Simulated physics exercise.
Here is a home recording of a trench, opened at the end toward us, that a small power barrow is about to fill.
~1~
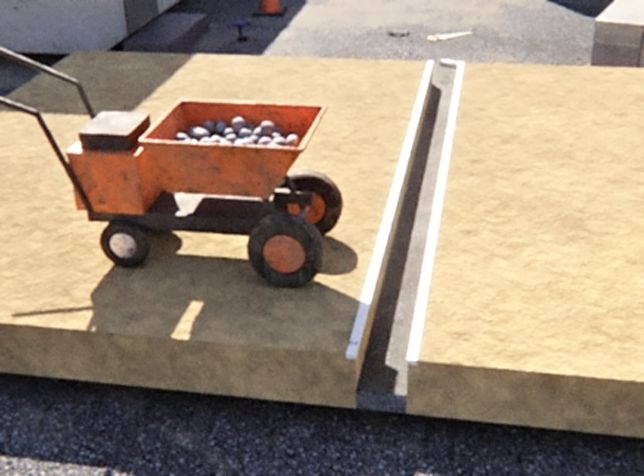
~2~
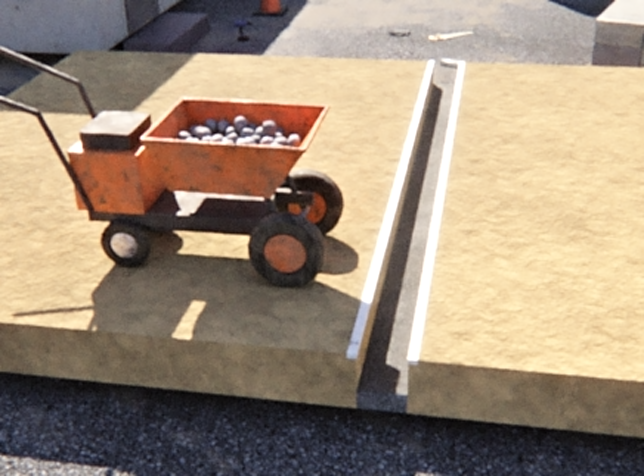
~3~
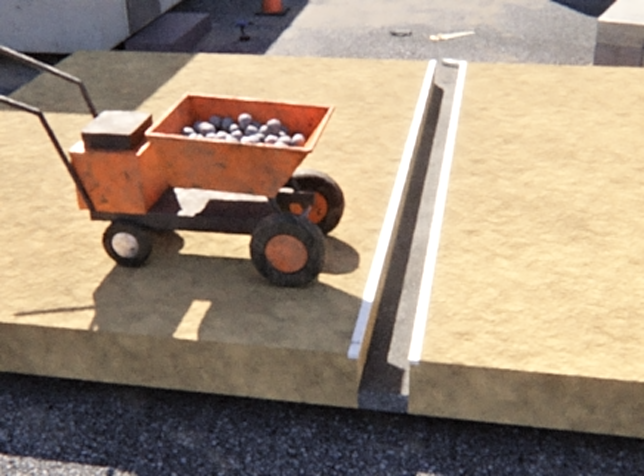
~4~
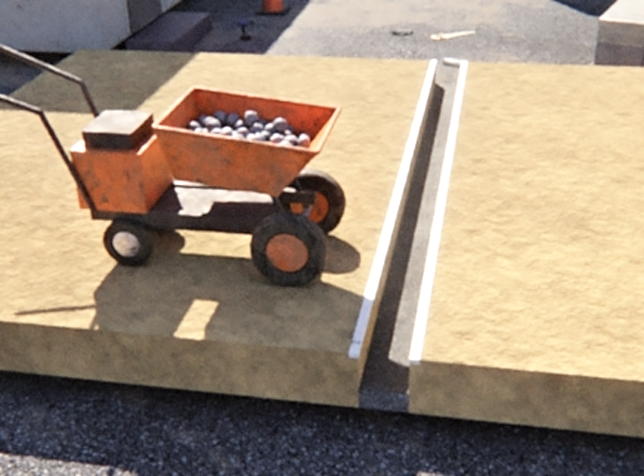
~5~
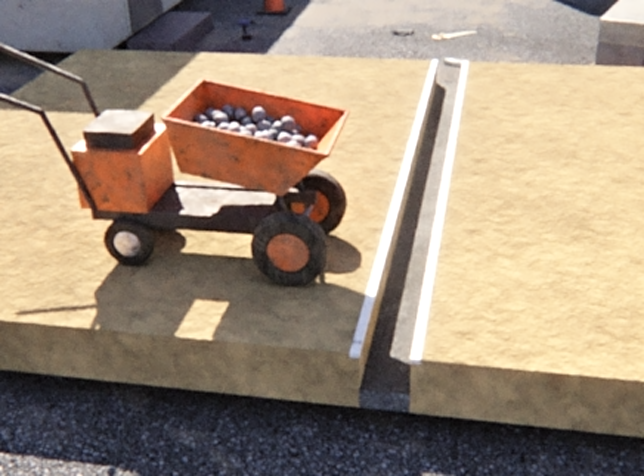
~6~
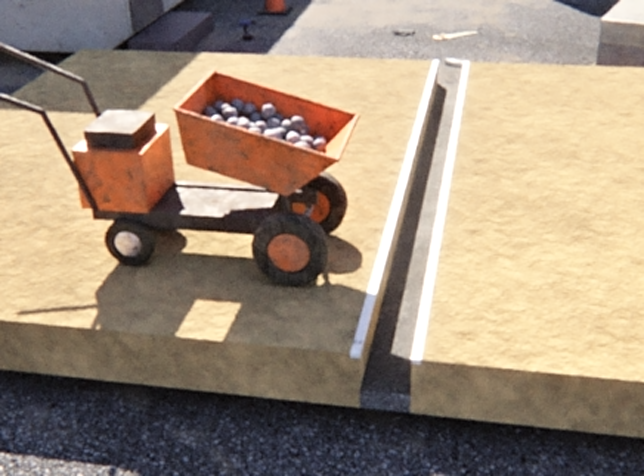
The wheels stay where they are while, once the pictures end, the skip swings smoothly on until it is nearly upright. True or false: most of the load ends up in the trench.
False.
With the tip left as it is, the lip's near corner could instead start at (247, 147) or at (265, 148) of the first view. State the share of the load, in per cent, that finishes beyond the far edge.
You'd see close to 0 per cent the first time and close to 10 per cent the next.
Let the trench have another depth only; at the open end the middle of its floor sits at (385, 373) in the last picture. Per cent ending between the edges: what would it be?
It works out to some 30 percent.
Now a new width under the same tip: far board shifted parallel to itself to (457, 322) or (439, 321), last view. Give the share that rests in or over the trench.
80 % then 60 %, roughly.
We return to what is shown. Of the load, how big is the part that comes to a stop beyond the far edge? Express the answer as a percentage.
It comes to close to 70 %.
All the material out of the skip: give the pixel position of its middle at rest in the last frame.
Roughly pixel (456, 266).
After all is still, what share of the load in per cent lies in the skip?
Close to 0 per cent.
Soon after the last picture, skip tipped steeply; all in the skip.
A little later, skip tipped right over; most in the skip; a stray few in or heaped over the trench; a small part beyond it; a stray few falling.
Later still, skip tipped right over; a small part in the skip; about a quarter in or heaped over the trench; about two thirds beyond it.
By the end, skip tipped right over; about a third in or heaped over the trench; about two thirds beyond it.
